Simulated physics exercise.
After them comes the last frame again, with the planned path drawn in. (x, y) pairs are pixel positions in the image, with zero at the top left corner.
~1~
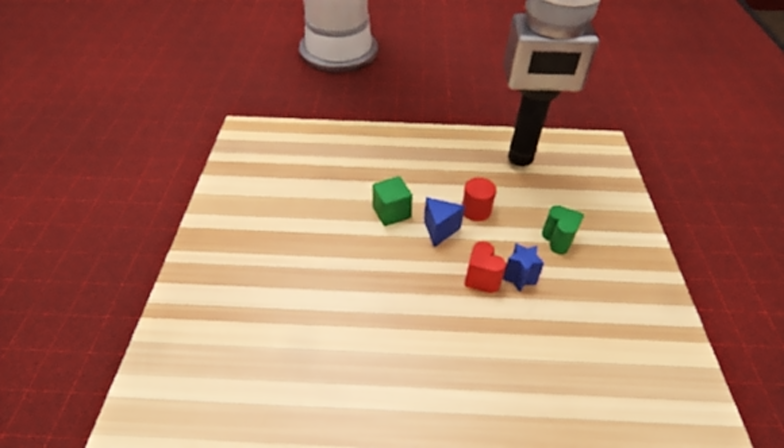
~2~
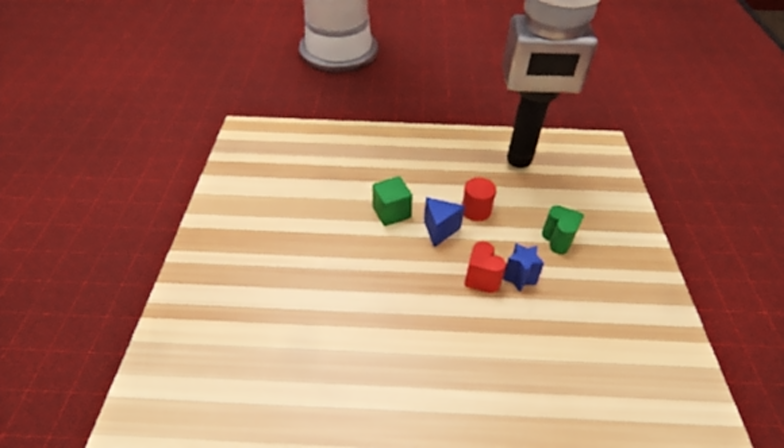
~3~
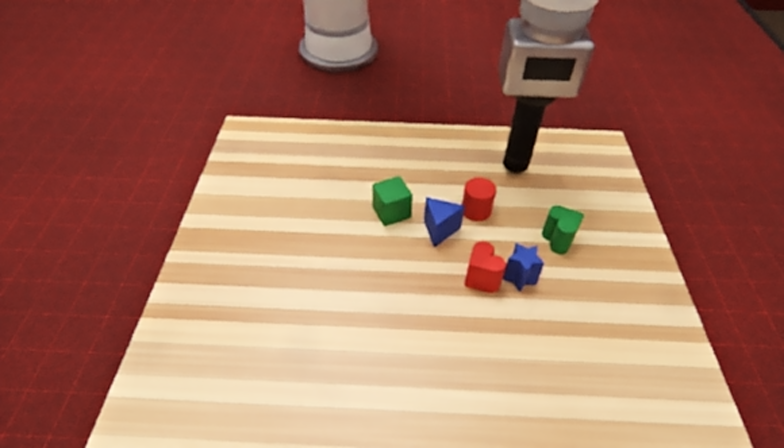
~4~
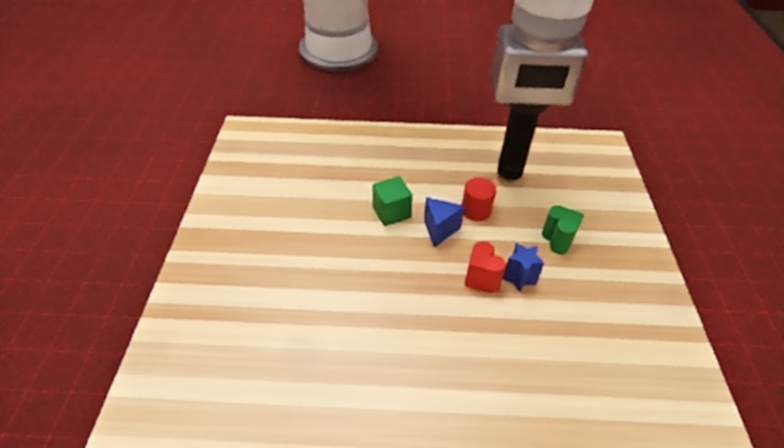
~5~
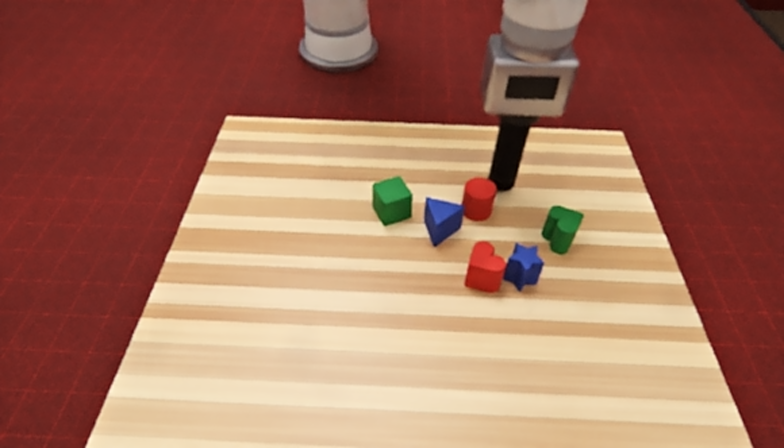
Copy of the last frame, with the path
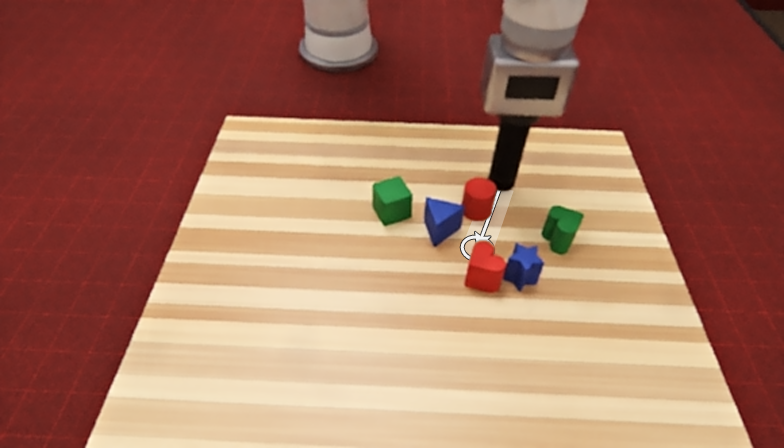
A robot arm with a black rod moved slowly down and slightly left over a striped wooden board, nearing the red round block, while the red, blue and green blocks all stayed still.
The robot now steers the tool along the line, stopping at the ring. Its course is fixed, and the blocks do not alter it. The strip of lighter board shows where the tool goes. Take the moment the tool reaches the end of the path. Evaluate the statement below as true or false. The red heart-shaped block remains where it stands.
True.
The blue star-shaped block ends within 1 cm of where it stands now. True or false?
True.
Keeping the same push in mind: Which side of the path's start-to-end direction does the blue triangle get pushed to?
My answer: Right.
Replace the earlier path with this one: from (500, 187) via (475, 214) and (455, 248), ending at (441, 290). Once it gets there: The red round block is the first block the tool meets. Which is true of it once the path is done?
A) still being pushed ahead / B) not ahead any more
I'll go with A - still being pushed ahead.
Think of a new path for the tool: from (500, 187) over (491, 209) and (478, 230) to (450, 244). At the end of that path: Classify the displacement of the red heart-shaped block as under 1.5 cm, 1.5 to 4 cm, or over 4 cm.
I'd go with under 1.5 cm for this block.
The drawn path runs straight from (500, 187) to (477, 248).
What follows on the original path. One third of the way, tool (494, 202); red round block (473, 194).
Two thirds of the way, tool (486, 223); blue triangle (431, 213), turned 40° clockwise; red round block (460, 208).
At the end, tool (478, 244); blue triangle (419, 214), turned 65° clockwise; red round block (450, 218); red heart-shaped block not moved; blue star-shaped block not moved.
